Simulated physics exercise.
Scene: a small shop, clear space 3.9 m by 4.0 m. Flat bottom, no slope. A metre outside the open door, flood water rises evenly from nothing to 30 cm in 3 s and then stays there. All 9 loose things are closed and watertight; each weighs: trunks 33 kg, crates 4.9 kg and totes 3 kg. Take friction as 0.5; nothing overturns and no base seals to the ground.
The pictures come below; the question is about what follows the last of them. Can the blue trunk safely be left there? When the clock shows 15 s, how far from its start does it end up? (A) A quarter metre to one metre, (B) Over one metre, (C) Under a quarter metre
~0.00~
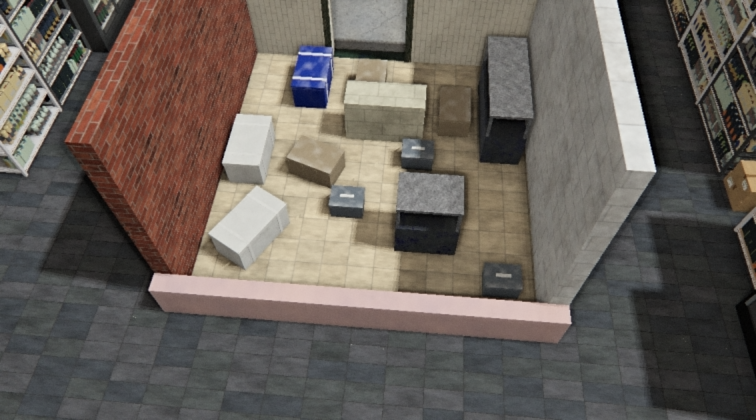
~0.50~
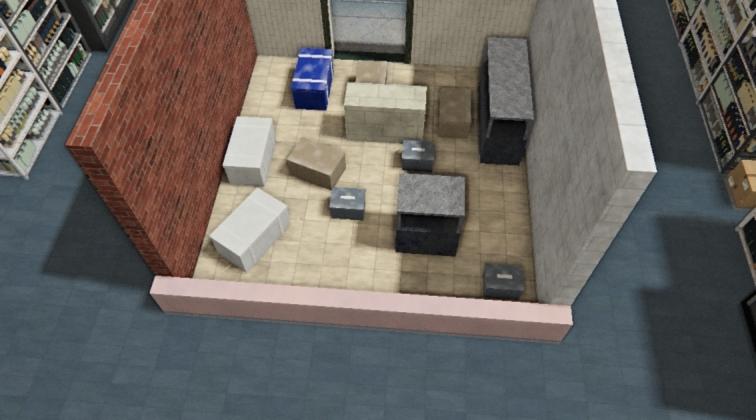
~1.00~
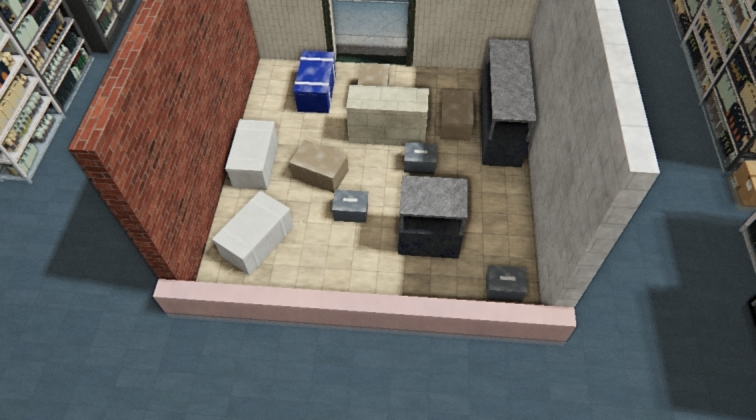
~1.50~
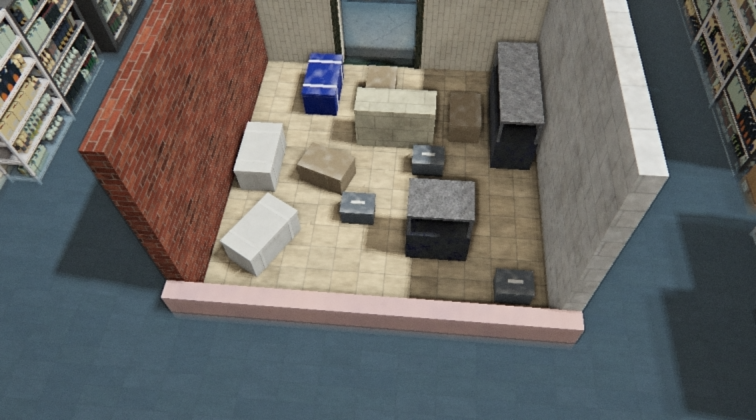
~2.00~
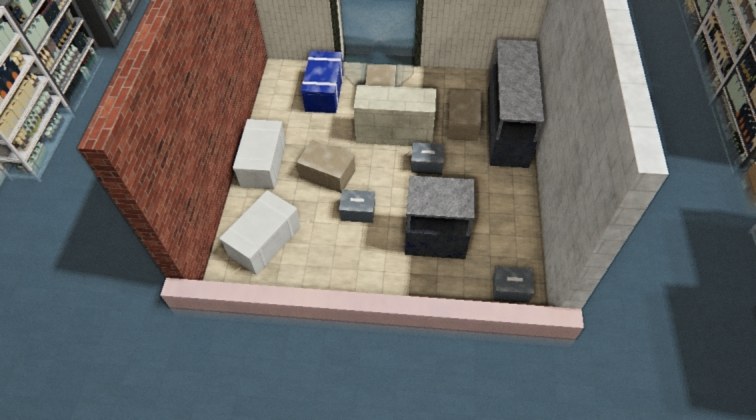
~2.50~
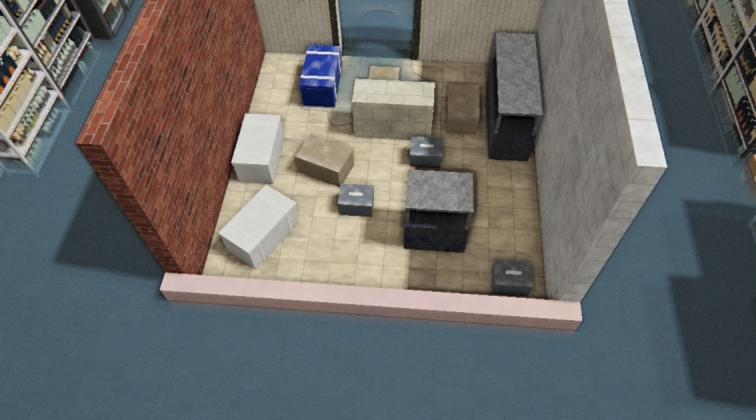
(A) A quarter metre to one metre.
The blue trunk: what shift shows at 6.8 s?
Roughly 50 cm.
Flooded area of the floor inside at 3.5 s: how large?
Close to 4.5 m2, I'd say.
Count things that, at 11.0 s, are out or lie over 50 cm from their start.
At that time I count 8.
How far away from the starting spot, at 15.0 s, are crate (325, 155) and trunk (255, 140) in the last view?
One is off by 200 cm, the other by 150 cm, in the order asked.
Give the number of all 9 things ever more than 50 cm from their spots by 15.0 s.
I count 8 of them.
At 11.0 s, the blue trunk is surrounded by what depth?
The depth there is around 11 cm.
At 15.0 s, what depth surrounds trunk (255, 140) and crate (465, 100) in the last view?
Around 21 cm and 17 cm.
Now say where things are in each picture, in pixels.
The first frame shows the blue trunk at (312, 66), on the bottom; 0.0 m2 under water; 0 of 9 have shifted.
The second frame shows the blue trunk at (312, 68), on the bottom; water covers 0.0 m2; 0 of 9 have shifted.
The third frame shows the blue trunk at (314, 71), on the bottom; 0.0 m2 under water; 0 of 9 have shifted.
The fourth frame shows the blue trunk at (322, 74), on the bottom; 0.0 m2 under water; 0 of 9 have shifted.
The fifth frame shows the blue trunk at (322, 71), on the bottom; water covers 0.4 m2; 0 of 9 have shifted.
The sixth frame shows the blue trunk at (320, 65) rests on the ground; 1.4 m2 under water; 1 of 9 have shifted.
After 3.5 s the blue trunk is near (315, 65), 0.1 m from its start, aground; 1 afloat.
After 6.8 s the blue trunk is near (283, 60), 0.5 m from its start, aground; 8 afloat.
After 11.0 s the blue trunk is near (275, 60), 0.6 m from its start, afloat; 9 afloat.
After 15.0 s the blue trunk is near (270, 83), 0.8 m from its start, afloat; 9 afloat.
